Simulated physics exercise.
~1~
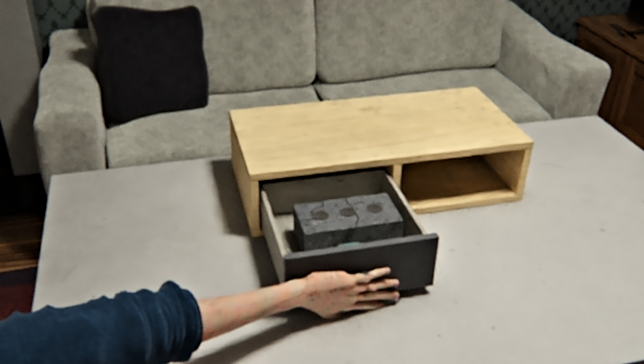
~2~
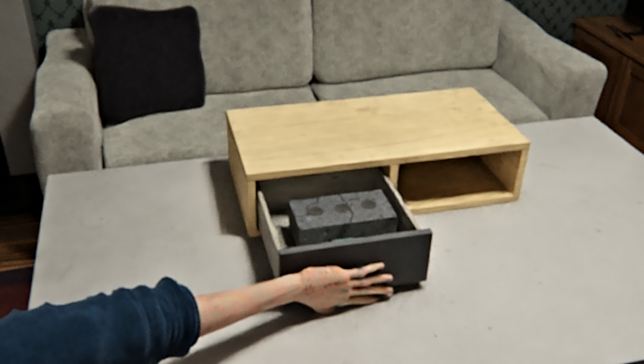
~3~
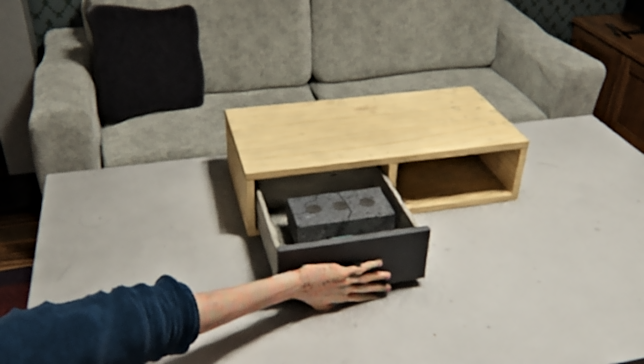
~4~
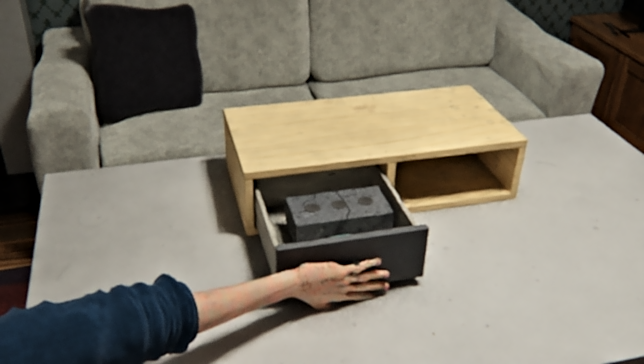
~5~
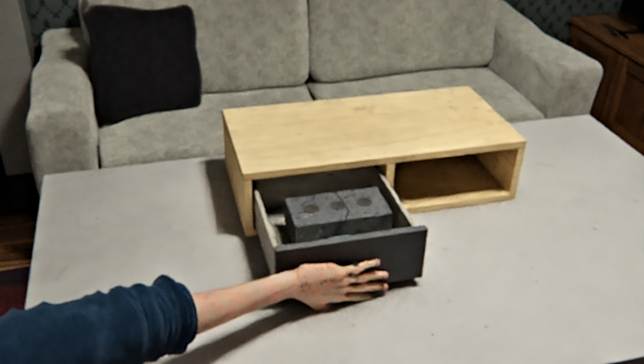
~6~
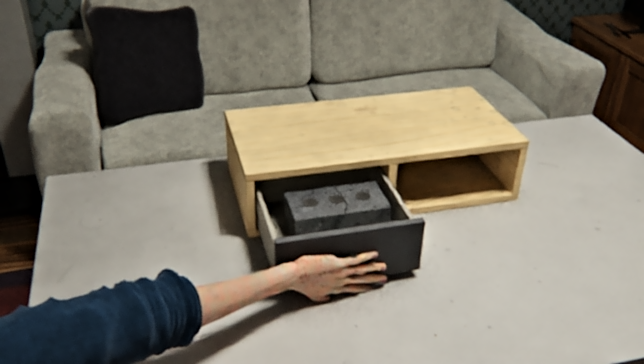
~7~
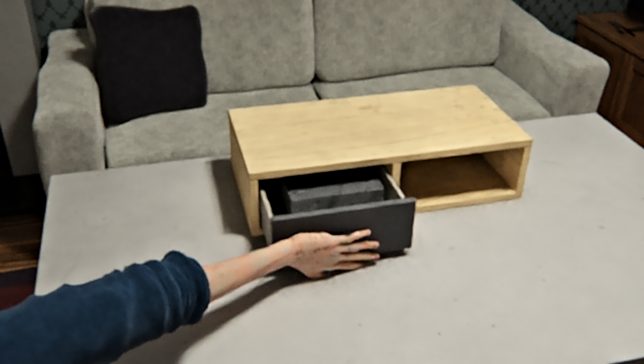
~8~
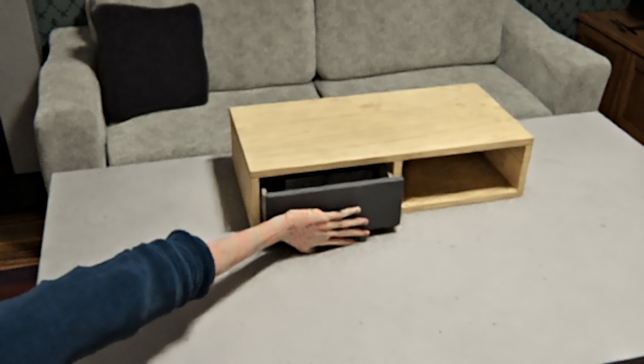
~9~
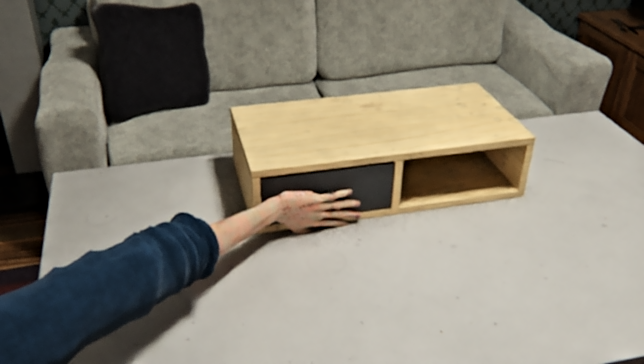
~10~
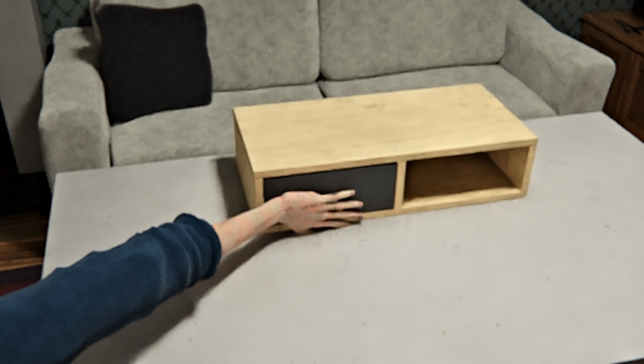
Hand pushing a dark drawer holding a grey brick into a pale wooden chest on a table until it shuts flush.
